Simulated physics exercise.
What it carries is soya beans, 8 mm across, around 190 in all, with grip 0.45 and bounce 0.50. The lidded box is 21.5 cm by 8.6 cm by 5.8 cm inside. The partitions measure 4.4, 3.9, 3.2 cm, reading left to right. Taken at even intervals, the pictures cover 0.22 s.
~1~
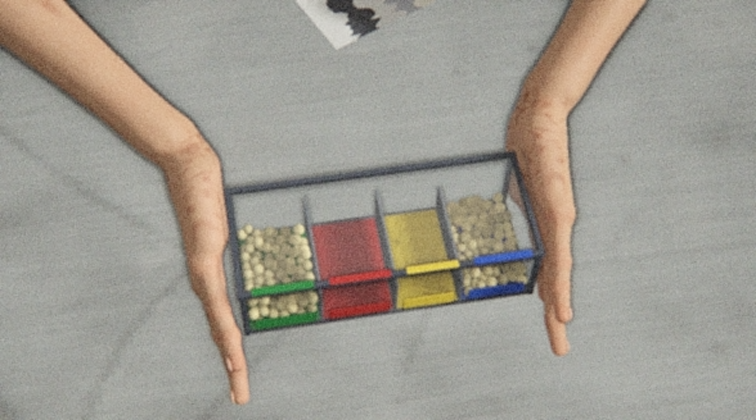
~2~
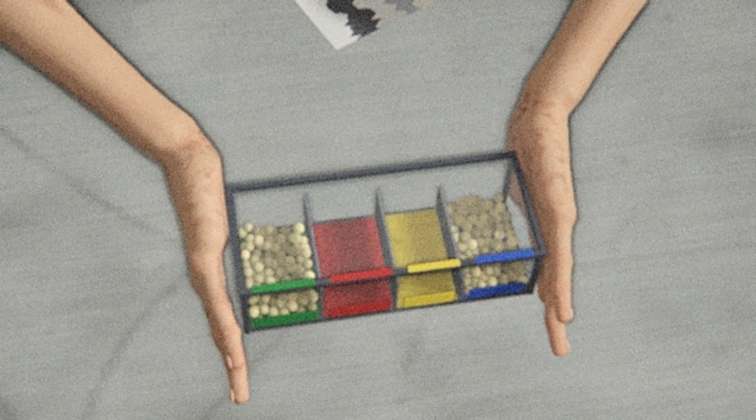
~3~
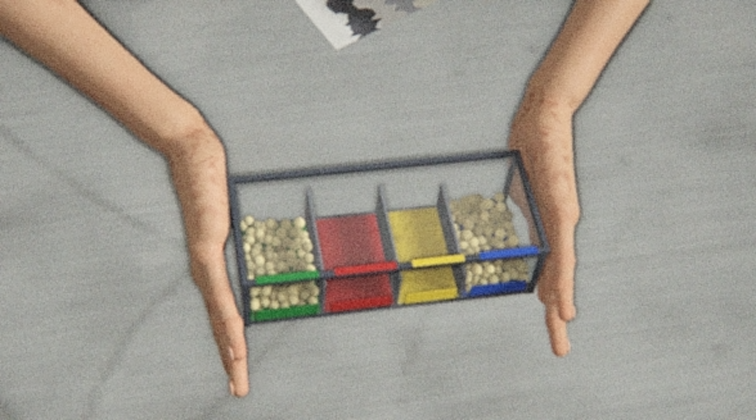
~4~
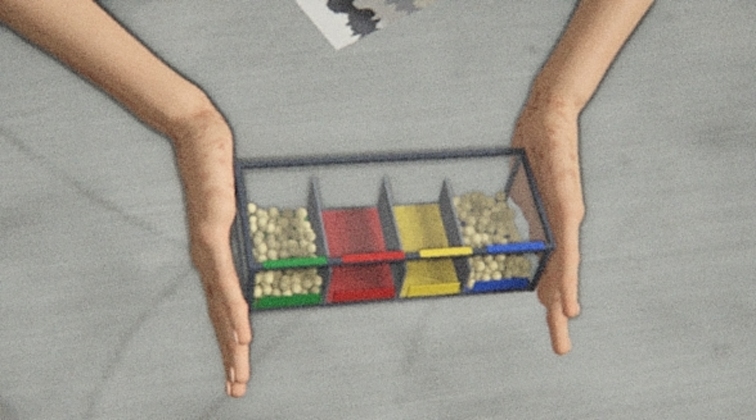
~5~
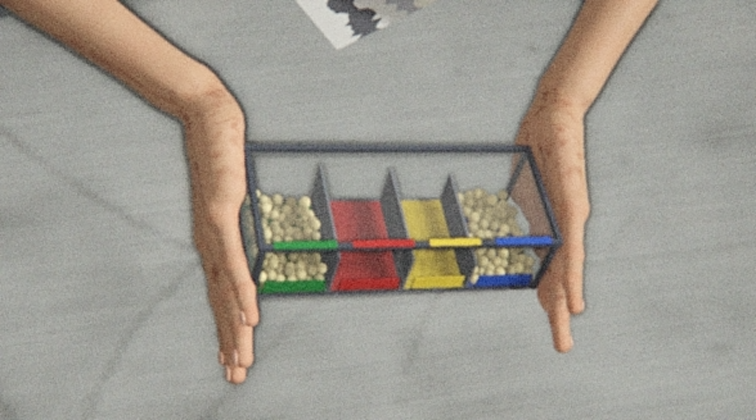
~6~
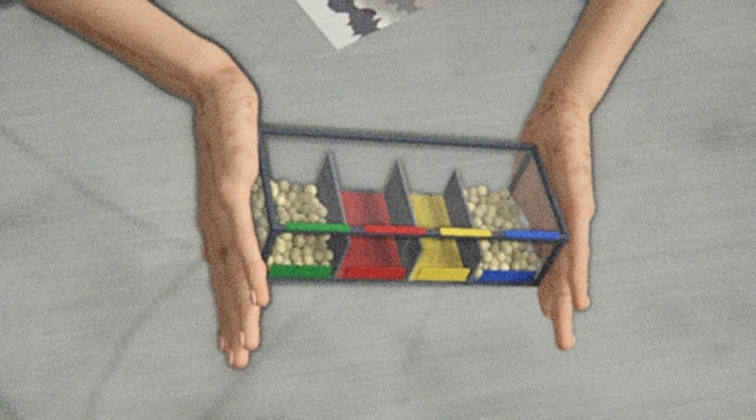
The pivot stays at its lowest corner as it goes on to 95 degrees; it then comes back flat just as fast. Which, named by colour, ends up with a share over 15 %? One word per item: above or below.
In order - red: Below; blue: Above; green: Above; yellow: Below.
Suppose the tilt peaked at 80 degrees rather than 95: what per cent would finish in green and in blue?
Result - green 35 percent; blue 55 percent.
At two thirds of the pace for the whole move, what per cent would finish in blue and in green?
Result: Blue = 65 %; green = 30 %.
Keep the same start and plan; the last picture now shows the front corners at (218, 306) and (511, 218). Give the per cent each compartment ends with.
Red = 25 %; blue = 5 %; green = 65 %; yellow = 5 %.
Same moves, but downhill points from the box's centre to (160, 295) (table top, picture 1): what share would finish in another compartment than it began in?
Estimate: Near 50 per cent.
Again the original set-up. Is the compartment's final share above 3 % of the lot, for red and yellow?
For red, it does; for yellow, it does not.
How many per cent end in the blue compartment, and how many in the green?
The blue one gets 60 per cent and the green one 35 per cent.
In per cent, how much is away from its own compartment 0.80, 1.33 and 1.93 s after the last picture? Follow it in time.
In turn: 5, 15, 15.
Then, 0.80 s after the last picture, tilt 95 degrees; red 5 %, blue 55 %, green 45 %.
Then, 1.33 s after the last picture, tilt 42 degrees; red 5 %, blue 60 %, green 35 %.
Then, 1.93 s after the last picture, tilt 0 degrees; red 5 %, blue 60 %, green 35 %.
In the end, red 5 %, blue 60 %, green 35 %, yellow 0 %.
